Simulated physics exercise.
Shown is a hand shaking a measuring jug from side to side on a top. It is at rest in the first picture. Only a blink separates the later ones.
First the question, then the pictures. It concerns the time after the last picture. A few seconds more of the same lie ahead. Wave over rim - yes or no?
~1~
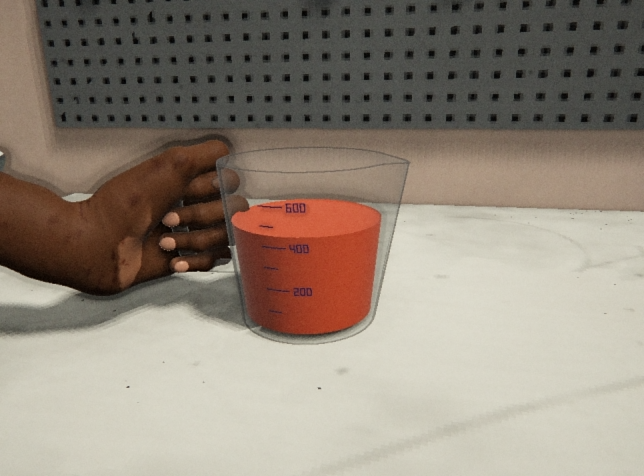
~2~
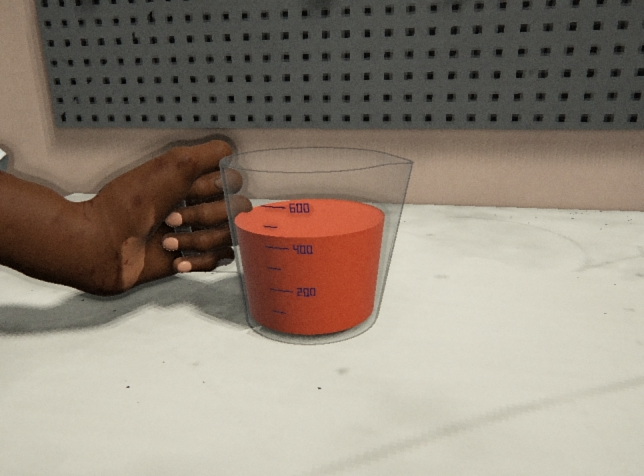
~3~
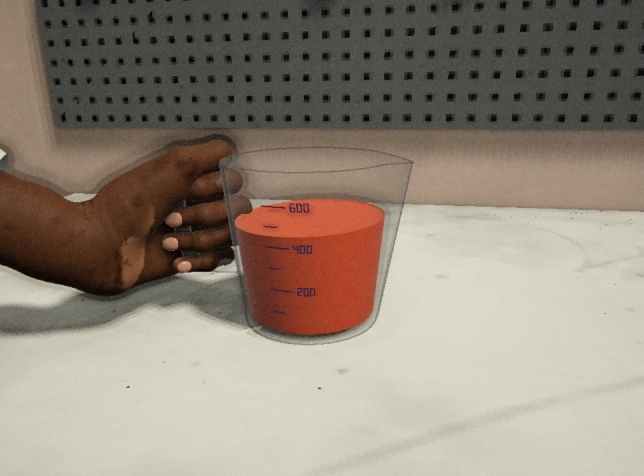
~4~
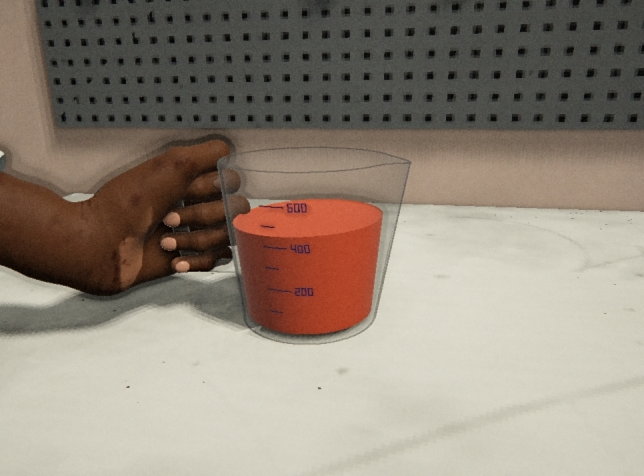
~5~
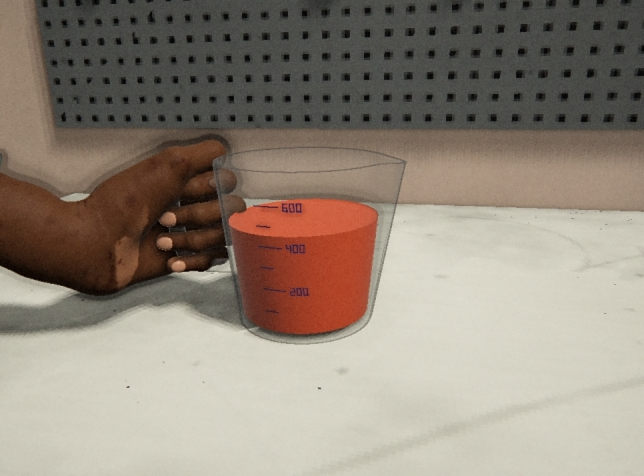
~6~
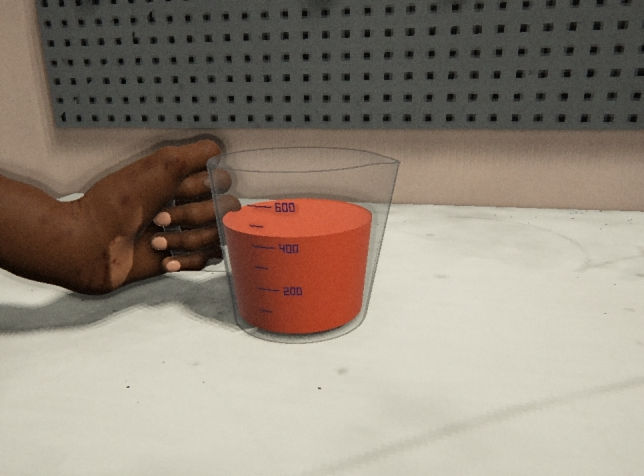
No, held.
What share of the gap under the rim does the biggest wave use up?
10 %.
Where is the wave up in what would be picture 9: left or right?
It's to the left flank.
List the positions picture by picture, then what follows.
The first frame shows measuring jug (307, 234) about two thirds full; at rest.
The second frame shows measuring jug about two thirds full, surface at (310, 217); surface about level.
The third frame shows measuring jug (310, 234) about two thirds full; surface about level.
The fourth frame shows measuring jug about two thirds full, surface at (308, 217); surface about level.
The fifth frame shows measuring jug (304, 234) about two thirds full; surface about level.
The sixth frame shows measuring jug about two thirds full, surface at (298, 217); surface about level.
Soon after, the highest wave so far stays far below the rim.
In the end, the highest wave so far stays far below the rim; nothing has left it.
